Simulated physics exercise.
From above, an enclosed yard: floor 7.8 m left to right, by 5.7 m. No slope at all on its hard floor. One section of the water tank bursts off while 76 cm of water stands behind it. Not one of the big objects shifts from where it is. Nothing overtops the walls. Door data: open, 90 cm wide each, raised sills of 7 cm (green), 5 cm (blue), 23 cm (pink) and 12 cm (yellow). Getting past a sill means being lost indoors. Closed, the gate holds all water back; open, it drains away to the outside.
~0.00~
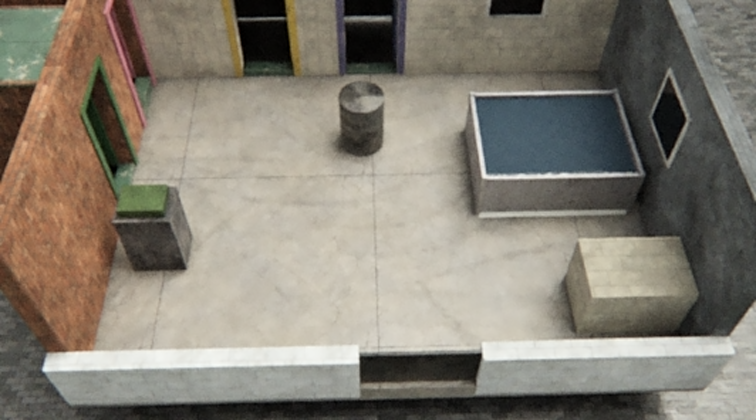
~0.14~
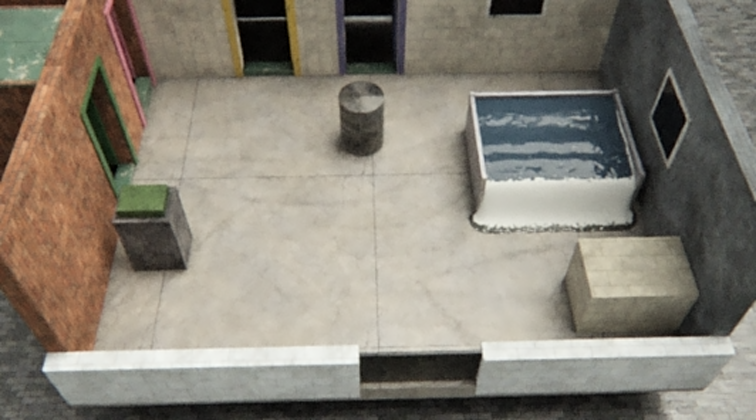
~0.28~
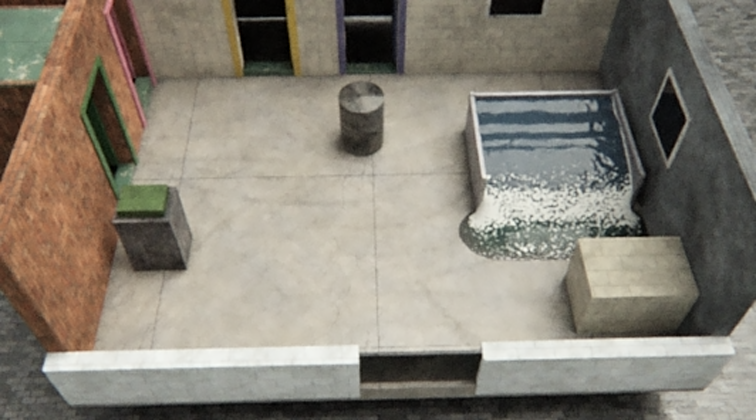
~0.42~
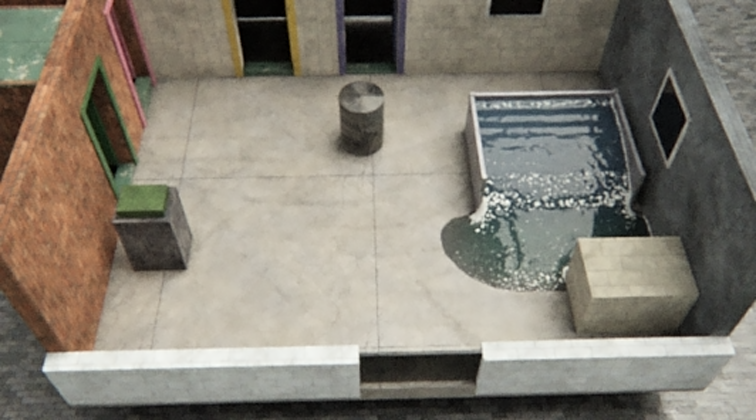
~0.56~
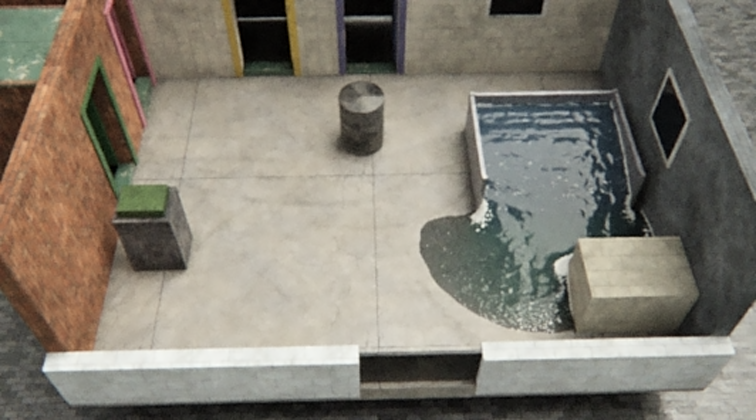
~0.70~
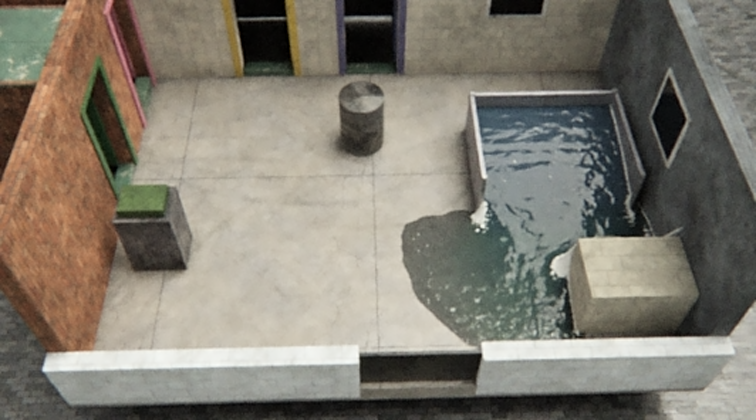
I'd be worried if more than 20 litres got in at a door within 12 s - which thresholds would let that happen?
Result: For the green door I'd say within the limit. For the blue door I'd say within the limit. For the pink door I'd say within the limit. For the yellow door I'd say within the limit.
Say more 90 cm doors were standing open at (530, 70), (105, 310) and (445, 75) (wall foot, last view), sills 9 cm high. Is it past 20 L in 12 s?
In that order: Short of it, beyond it, short of it.
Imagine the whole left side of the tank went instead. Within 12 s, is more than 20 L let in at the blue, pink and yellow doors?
Here's how it goes: Blue exceeds it, pink falls short, yellow falls short.
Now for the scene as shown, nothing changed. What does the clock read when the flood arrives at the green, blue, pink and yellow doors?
Arrival times: Green 3.8 seconds, blue 4.0 seconds, pink 4.5 seconds, yellow 6.0 seconds.
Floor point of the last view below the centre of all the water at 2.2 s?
It lies at roughly (526, 250) in pixels.
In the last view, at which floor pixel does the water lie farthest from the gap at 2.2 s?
(215, 375).
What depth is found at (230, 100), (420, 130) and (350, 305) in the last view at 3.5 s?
Depth readings in turn - 0, 0, 12 cm.
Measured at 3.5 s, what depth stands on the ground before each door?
In centimetres - green: 0, blue: 0, pink: 0, yellow: 0.
After 1.4 s water covers 20 % of the floor and is deepest (56 cm) near (645, 271); green door not reached, blue door not reached, pink door not reached, yellow door not reached.
After 2.2 s water covers 30 % of the floor and is deepest (36 cm) near (645, 271); green door not reached, blue door not reached, pink door not reached, yellow door not reached.
After 3.5 s water covers 55 % of the floor and is deepest (30 cm) near (88, 378); green door not reached, blue door not reached, pink door not reached, yellow door not reached.
After 7.0 s water covers 85 % of the floor and is deepest (16 cm) near (173, 376); green door 4 cm at the sill, 0 L in, blue door 1 cm at the sill, 0 L in, pink door 11 cm at the sill, 0 L in, yellow door 7 cm at the sill, 0 L in.
After 12.0 s water covers 100 % of the floor and is deepest (13 cm) near (610, 118); green door 9 cm at the sill, 5 L in, blue door 6 cm at the sill, 3 L in, pink door 12 cm at the sill, 0 L in, yellow door 10 cm at the sill, 1 L in.
